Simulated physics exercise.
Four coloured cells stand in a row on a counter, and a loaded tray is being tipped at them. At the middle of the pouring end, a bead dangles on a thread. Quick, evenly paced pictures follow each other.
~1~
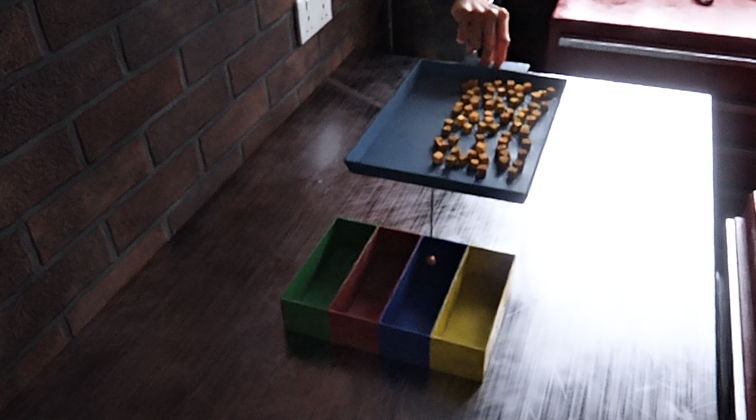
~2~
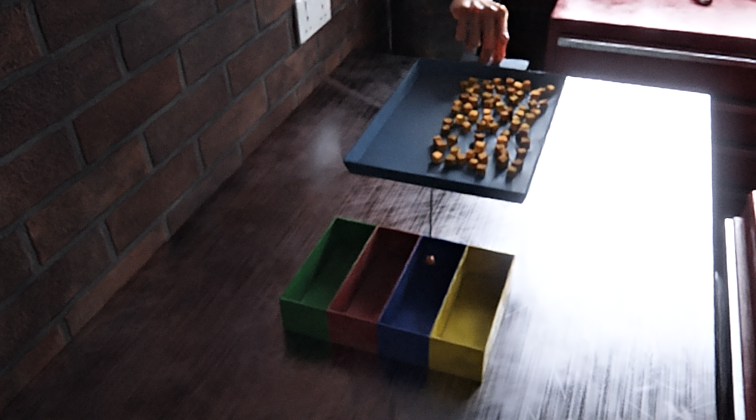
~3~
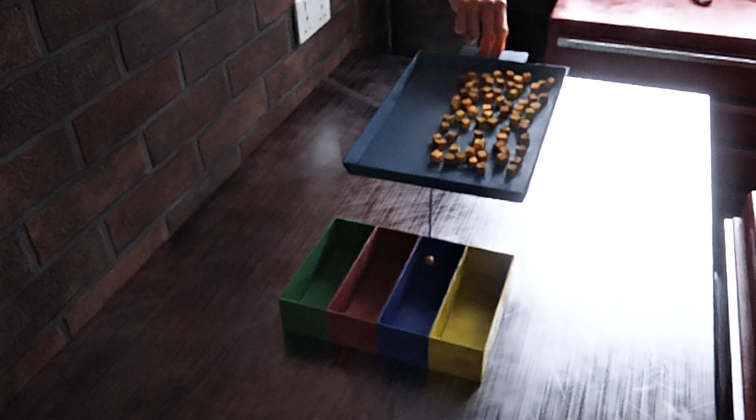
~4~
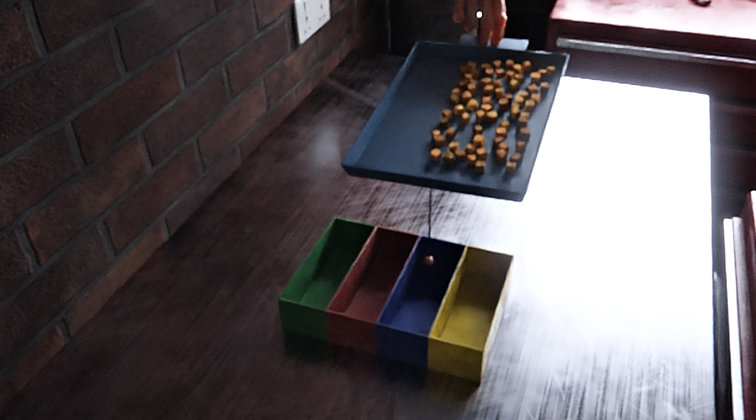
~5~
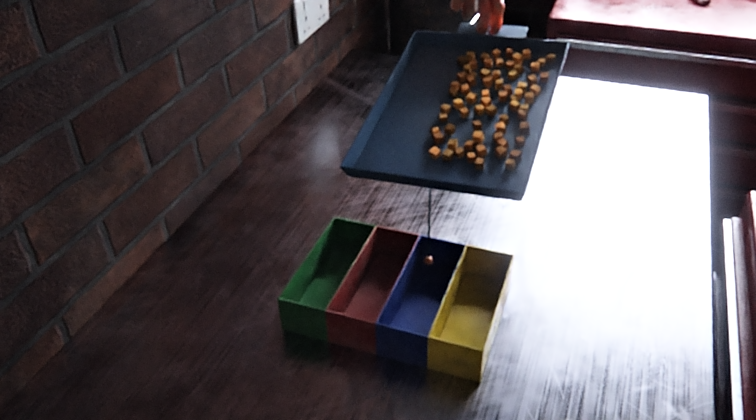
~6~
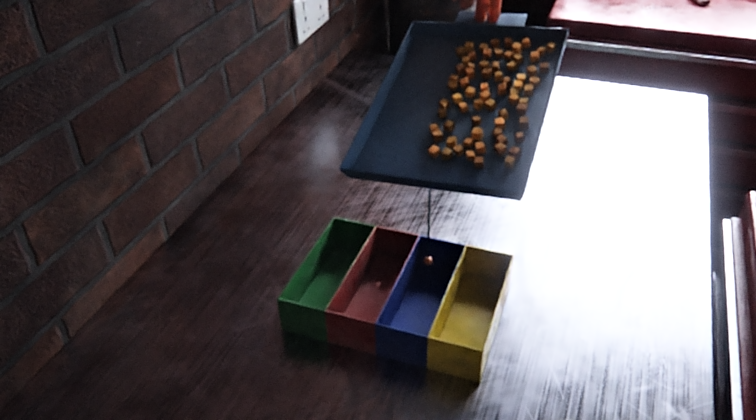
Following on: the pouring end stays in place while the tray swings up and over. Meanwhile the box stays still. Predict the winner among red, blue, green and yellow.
I would say red.
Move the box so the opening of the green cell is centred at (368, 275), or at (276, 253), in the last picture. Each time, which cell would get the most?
Try 1: The green cell. Try 2: The blue cell.
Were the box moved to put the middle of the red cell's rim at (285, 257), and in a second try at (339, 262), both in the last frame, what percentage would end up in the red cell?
0 and 30 in a hundred.
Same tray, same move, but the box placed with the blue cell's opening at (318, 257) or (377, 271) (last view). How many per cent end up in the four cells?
About 60 in a hundred, then about 100 in a hundred.
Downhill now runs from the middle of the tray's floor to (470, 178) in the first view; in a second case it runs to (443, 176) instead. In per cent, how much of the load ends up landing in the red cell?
In order, some 0 % and some 10 %.
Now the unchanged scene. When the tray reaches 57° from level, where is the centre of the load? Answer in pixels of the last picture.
Somewhere about (411, 169).
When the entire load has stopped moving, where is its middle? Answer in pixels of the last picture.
Once nothing moves, the middle sits near (374, 315).
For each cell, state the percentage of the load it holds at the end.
Approximate shares in per cent - green cell 20, red cell 40, blue cell 30, yellow cell 0.
Soon, tray tipped steeply; nearly all on the tray; a small part falling or outside the box.
A while on, tray tipped right over; most on the tray; a small part in the green cell; a small part in the blue cell; a small part in the red cell; a small part falling or outside the box.
Towards the end, tray tipped past a quarter turn; about a third in the red cell; about a quarter in the blue cell; about a quarter in the green cell; a small part in the yellow cell; a stray few falling or outside the box.
Finally, tray tipped past a quarter turn; about a third in the red cell; about a quarter in the blue cell; about a quarter in the green cell; a small part in the yellow cell; a stray few outside the box.
